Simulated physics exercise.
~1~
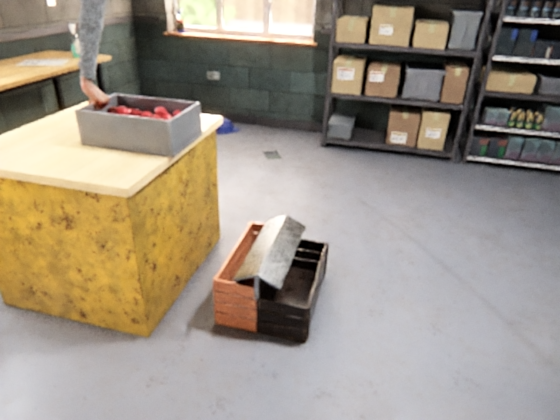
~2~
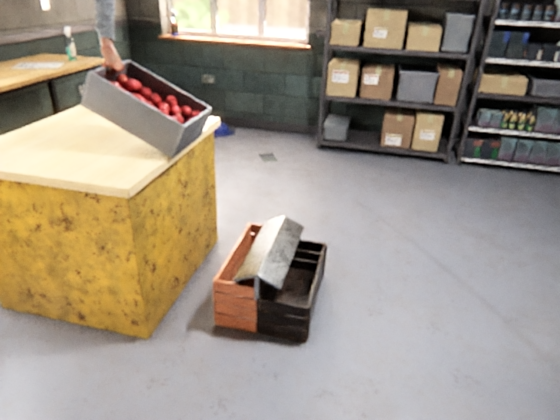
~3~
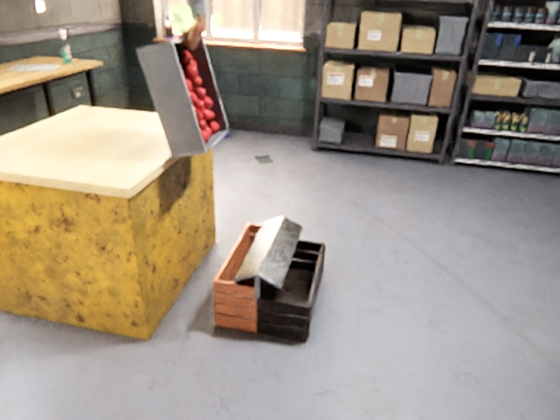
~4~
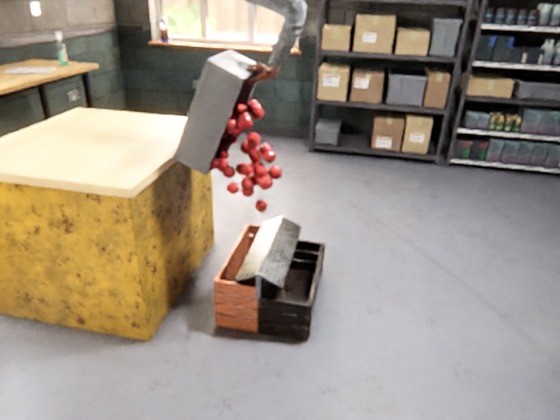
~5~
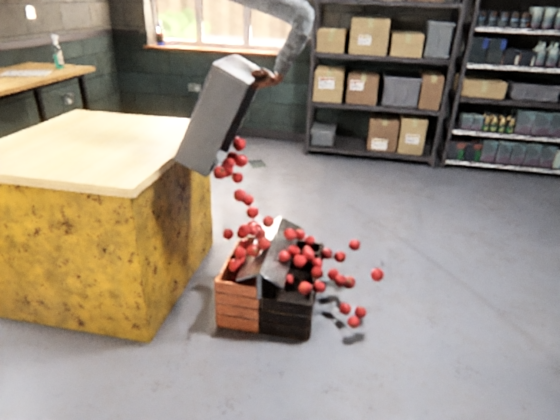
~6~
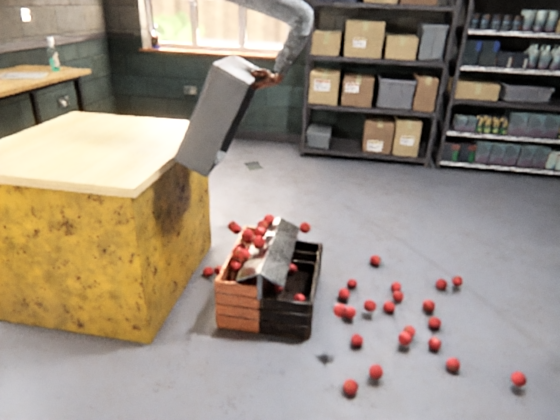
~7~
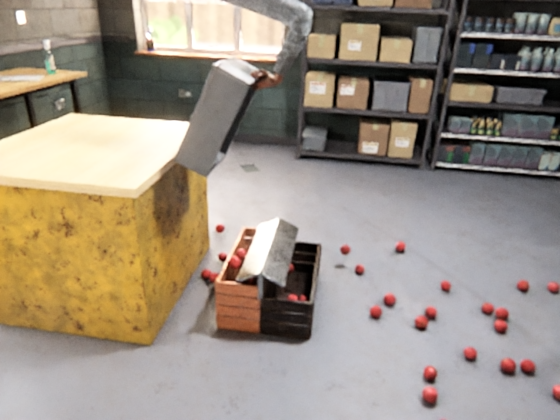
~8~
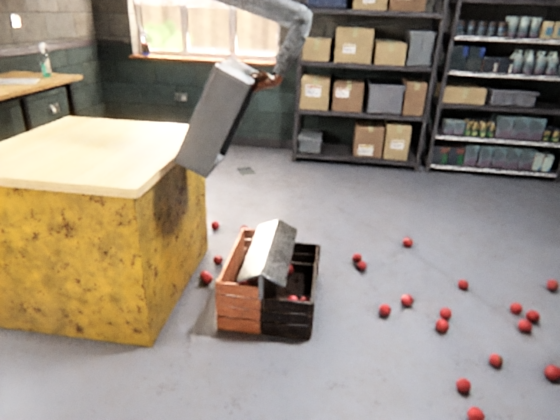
A robotic-looking grey arm tipped a grey box of tomatoes over the right edge of a yellow bench, spilling them onto the ridge between an orange bin and a dark wooden box, where some landed inside but many bounced and rolled rightward across the floor.
